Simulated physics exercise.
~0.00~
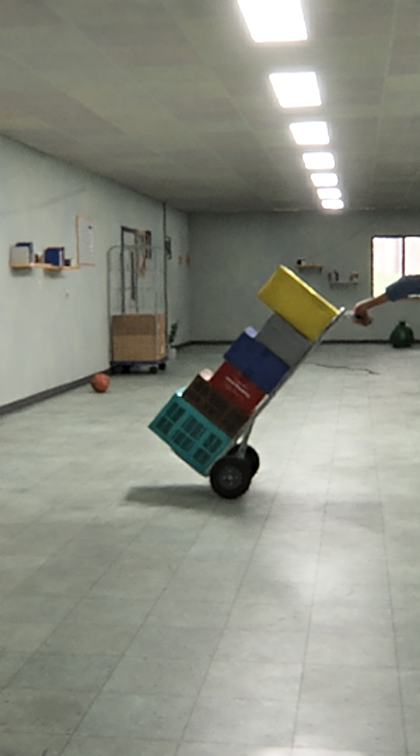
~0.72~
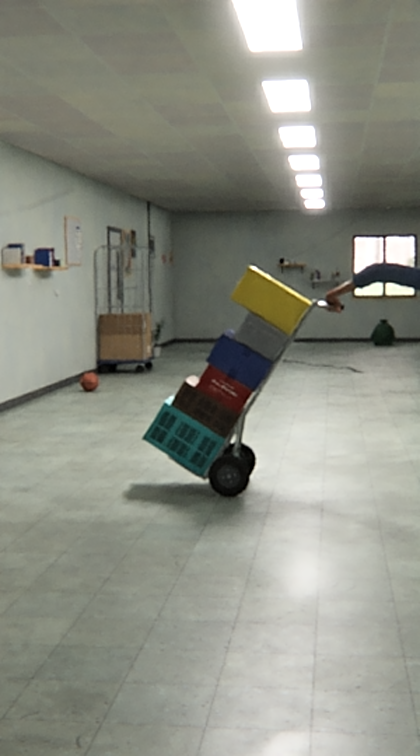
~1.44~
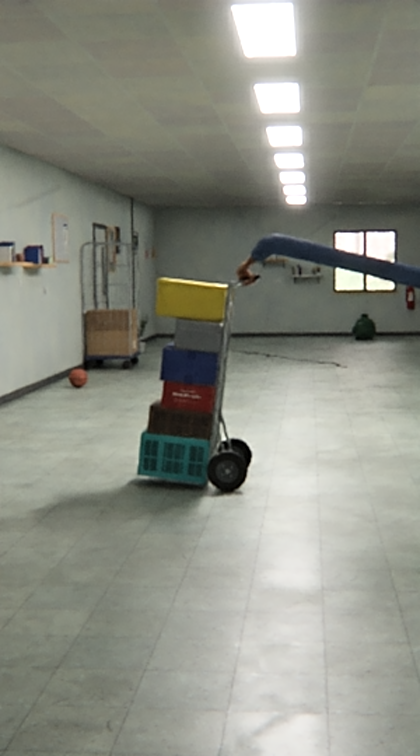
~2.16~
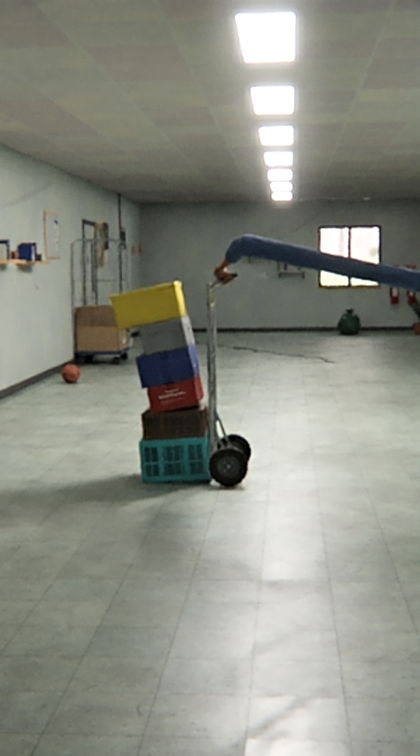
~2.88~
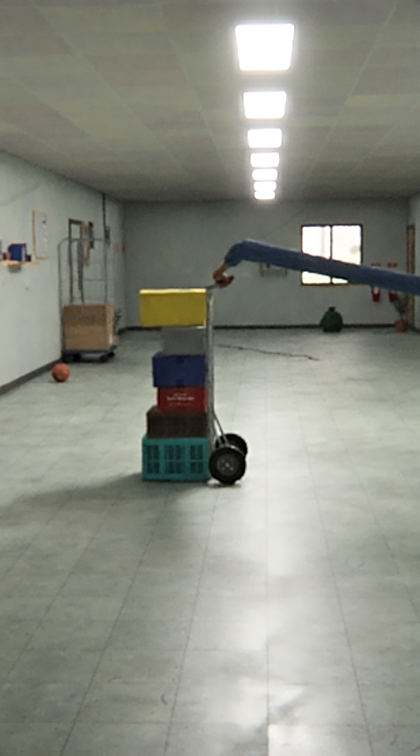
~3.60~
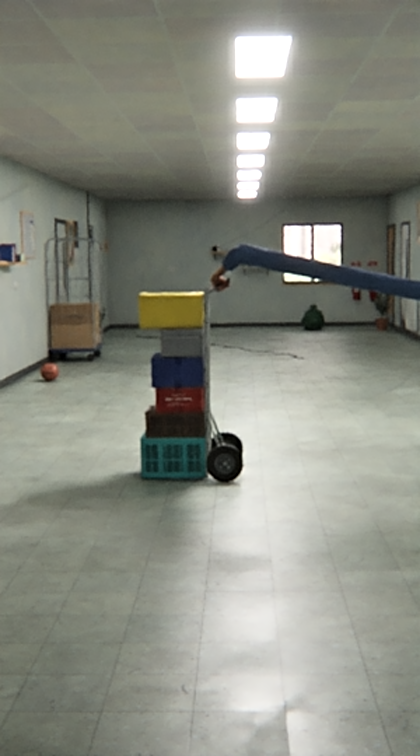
A two-wheeled hand truck starts out tilted back to the right, carrying a turquoise crate, a brown crate, a red box, a blue box, a grey box and a yellow box stacked upward. A hand grips the top as the truck swings forward to the left, an outstretched blue-sleeved arm following it. The truck comes upright, and the loose stack carries on leaning left, the yellow box tilting and overhanging most. The boxes then rock back toward the frame and settle. At the end the whole stack stands still on the upright truck, with the hand still holding on.
